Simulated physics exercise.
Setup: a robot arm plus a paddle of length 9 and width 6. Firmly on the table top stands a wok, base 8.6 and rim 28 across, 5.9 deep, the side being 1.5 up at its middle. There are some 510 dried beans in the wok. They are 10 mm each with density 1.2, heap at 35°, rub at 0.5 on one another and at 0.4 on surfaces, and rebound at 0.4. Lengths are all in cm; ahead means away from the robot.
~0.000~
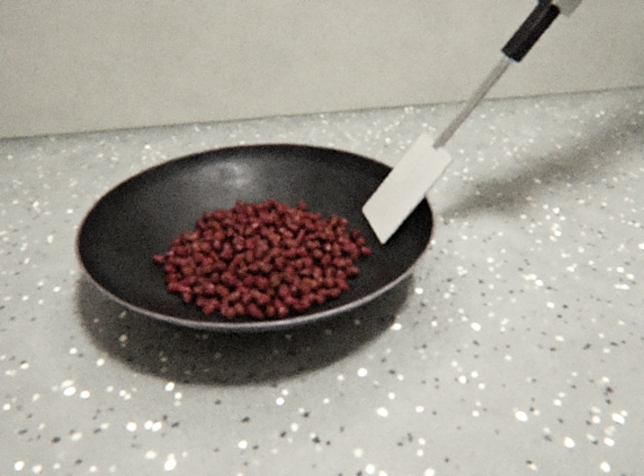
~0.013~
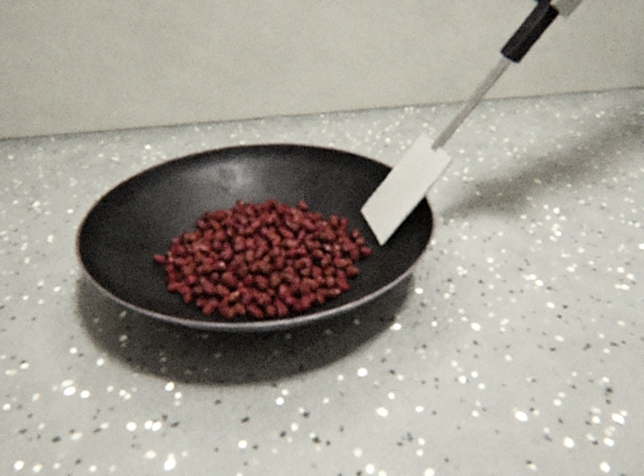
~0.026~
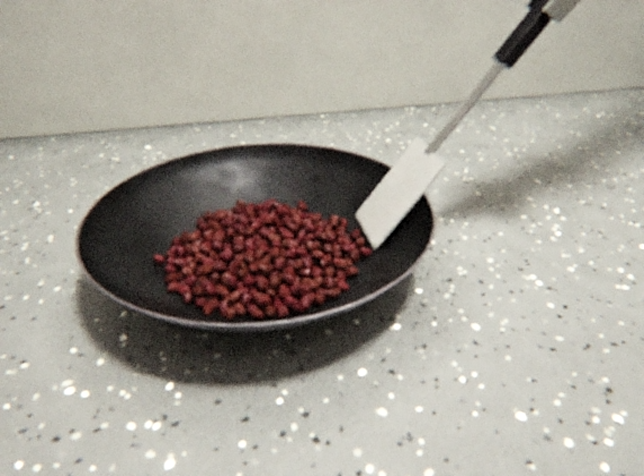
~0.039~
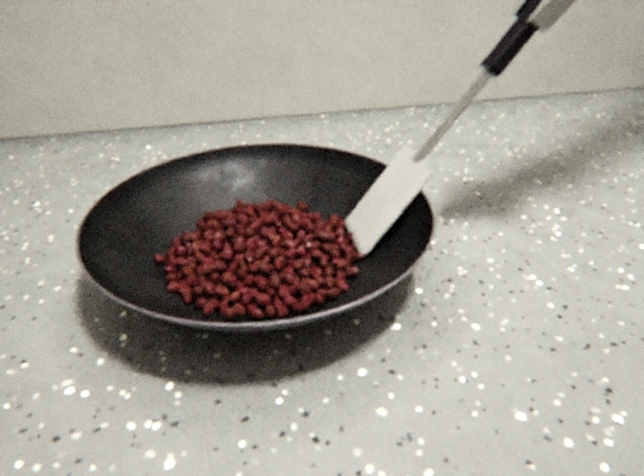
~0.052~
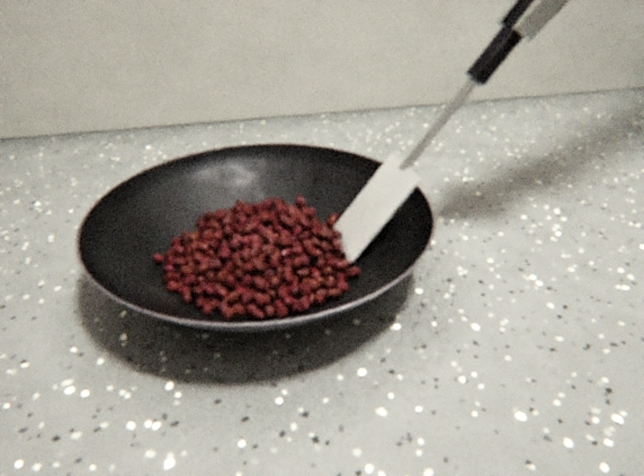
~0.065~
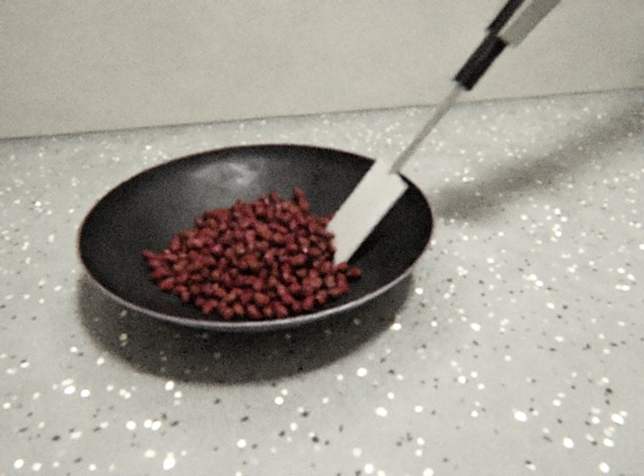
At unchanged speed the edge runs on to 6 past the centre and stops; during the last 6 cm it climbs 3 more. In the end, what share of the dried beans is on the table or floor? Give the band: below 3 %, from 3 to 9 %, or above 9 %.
Band: Below 3 %.
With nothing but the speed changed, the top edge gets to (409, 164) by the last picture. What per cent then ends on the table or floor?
Near 0 in a hundred.
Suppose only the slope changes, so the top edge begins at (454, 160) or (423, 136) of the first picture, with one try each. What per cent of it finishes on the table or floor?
Close to 0 and 0 percent respectively.
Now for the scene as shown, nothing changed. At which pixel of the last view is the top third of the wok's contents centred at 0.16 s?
Around (198, 243).
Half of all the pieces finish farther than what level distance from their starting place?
Level distance of roughly 4 cm.
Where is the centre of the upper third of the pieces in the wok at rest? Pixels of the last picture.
I'd say around pixel (155, 247).
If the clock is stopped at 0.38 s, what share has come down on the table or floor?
Close to 0 per cent of the load.
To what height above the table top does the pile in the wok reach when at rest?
Roughly 6.0 centimetres.
After 0.11 s, sloping 53°, highest piece 5 above the table; 508 in the wok.
After 0.16 s, sloping 53°, highest piece 6 above the table; 508 in the wok.
After 0.38 s, sloping 53°, highest piece 7 above the table; 501 in the wok, 3 on the table or floor, 4 on the blade or in flight.
After 1.43 s, sloping 53°, highest piece 6 above the table; 500 in the wok, 8 on the table or floor.
At rest, 500 in the wok, 8 on the table or floor. That is 2 % on the table or floor.
